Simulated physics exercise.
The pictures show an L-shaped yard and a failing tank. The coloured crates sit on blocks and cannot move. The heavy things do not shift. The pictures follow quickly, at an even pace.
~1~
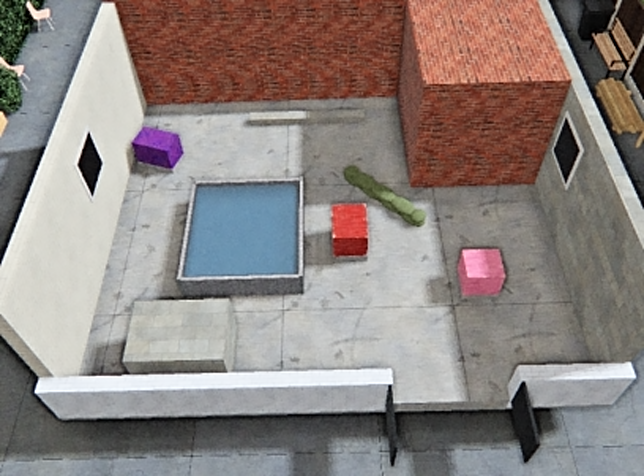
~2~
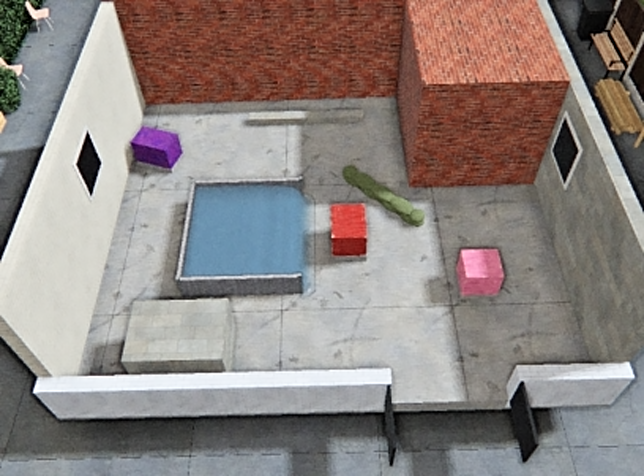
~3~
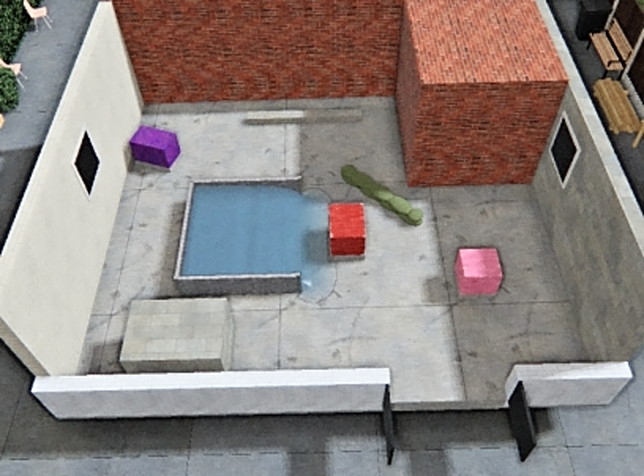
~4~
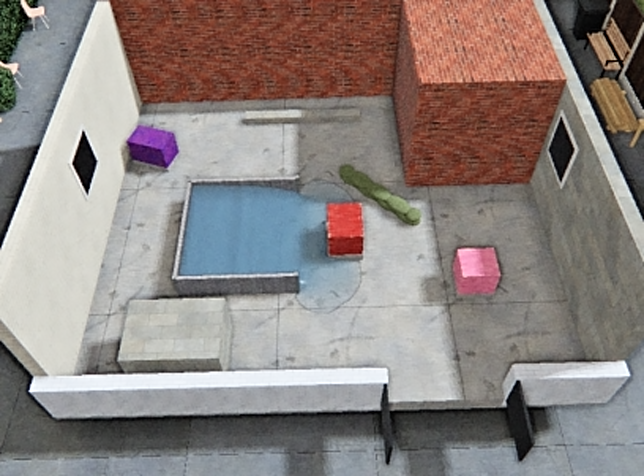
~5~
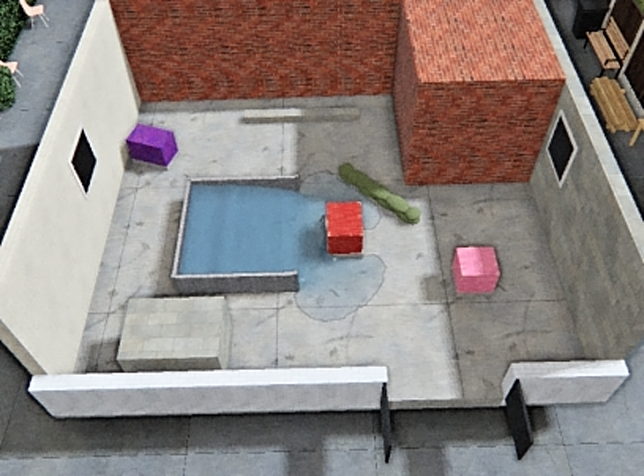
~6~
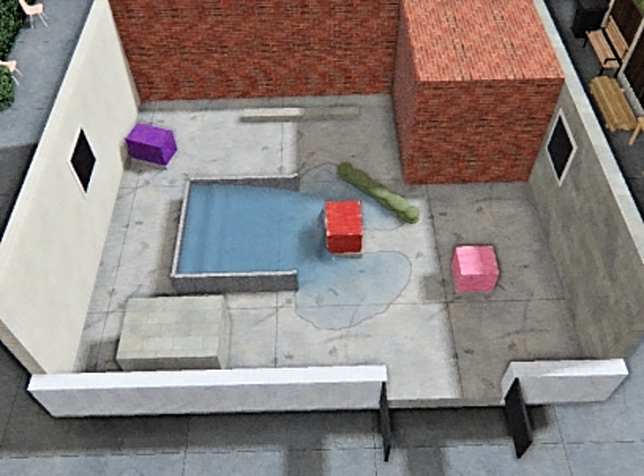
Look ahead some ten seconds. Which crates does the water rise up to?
One by one: The pink crate gets wet; the purple crate stays dry; the red crate gets wet.
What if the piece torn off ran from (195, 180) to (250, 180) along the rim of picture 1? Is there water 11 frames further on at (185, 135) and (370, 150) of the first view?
One after the other: Flooded, no water.
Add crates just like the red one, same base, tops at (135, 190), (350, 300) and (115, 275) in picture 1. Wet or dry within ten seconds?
In turn: Is safe, is topped, keeps dry.
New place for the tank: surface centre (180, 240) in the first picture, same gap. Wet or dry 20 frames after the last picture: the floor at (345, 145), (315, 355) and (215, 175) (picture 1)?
In that order: Under water, awash, free of water.
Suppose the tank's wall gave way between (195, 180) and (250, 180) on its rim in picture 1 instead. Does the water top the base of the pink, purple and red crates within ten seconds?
In short: The pink crate escapes it, the purple crate is soaked, the red crate is spared.
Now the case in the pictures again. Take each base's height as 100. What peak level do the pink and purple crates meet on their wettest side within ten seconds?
Roughly 160 per cent, then 50 per cent.
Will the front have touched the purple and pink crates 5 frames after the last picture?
One by one: Purple: Not reached; pink: Yes.
A moment on, water covers 20 % of the floor; the pink crate water round its plinth, the purple crate not reached, the red crate water round its plinth.
Next, water covers 35 % of the floor; the pink crate water round its plinth, the purple crate not reached, the red crate water round its plinth.
Then, water covers 45 % of the floor; the pink crate water round its plinth, the purple crate not reached, the red crate water round its plinth.
Later, water covers 65 % of the floor; the pink crate water round its plinth, the purple crate water round its plinth, the red crate water round its plinth.
In the end, water covers 80 % of the floor; the pink crate was topped, the purple crate stayed above the water, the red crate was topped.
